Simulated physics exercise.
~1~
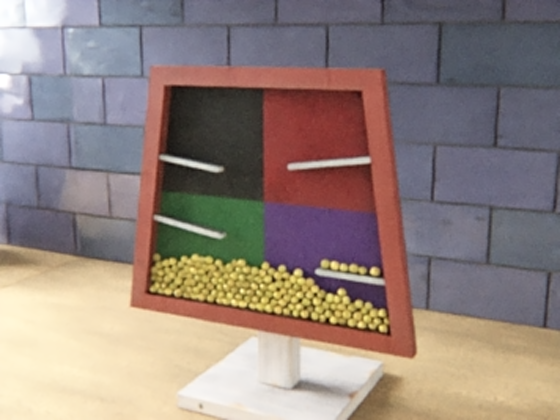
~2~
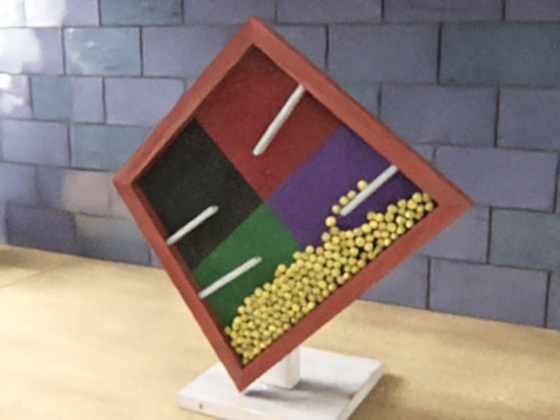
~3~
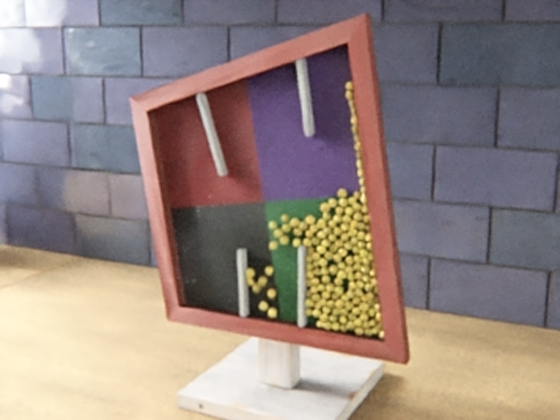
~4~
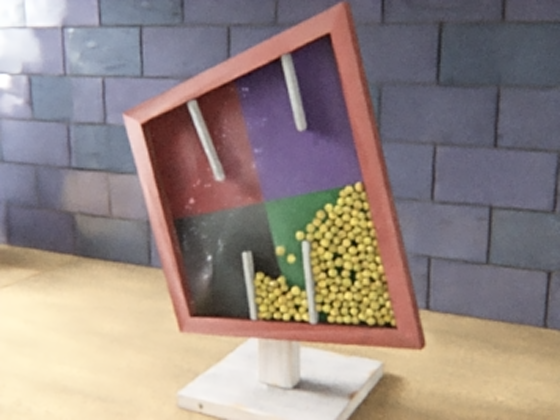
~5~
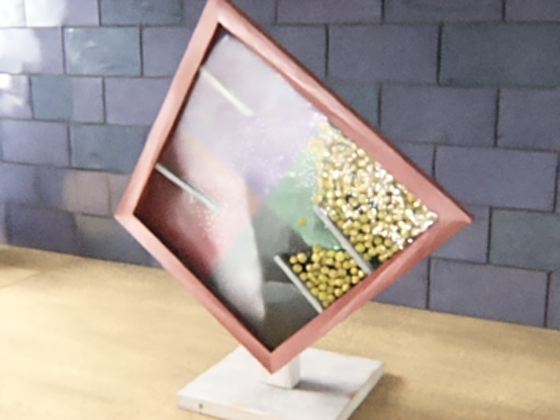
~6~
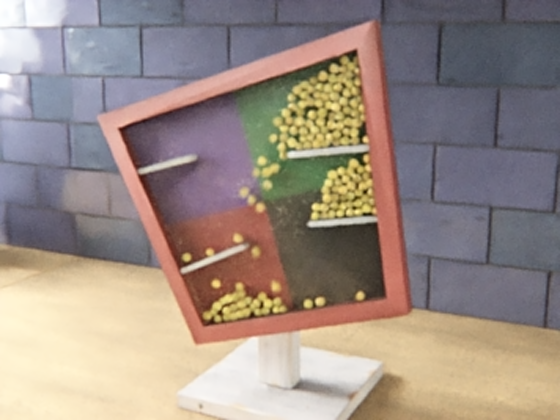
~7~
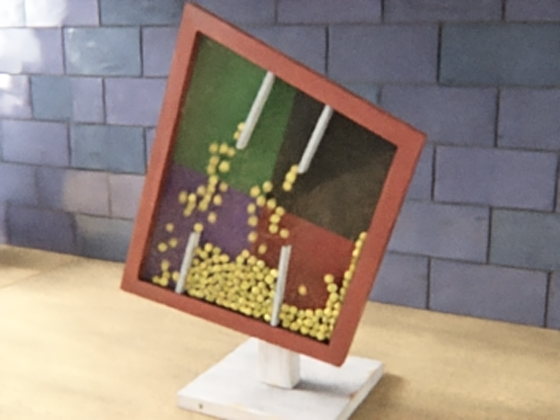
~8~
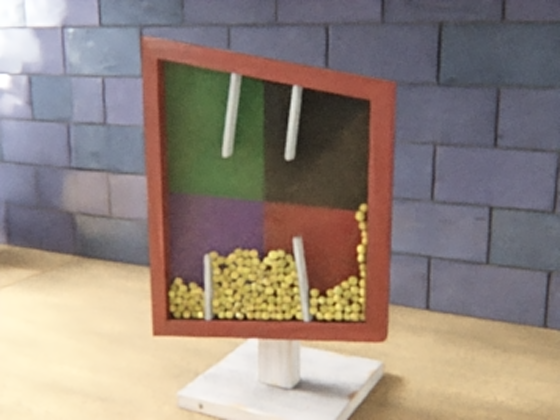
In this clip, a red-framed box on a white stand turns anticlockwise before a blue tiled wall, its yellow beads sliding into the green quarter, then spilling past white ledges as it turns further, and finally lying along the bottom across the purple and red quarters.
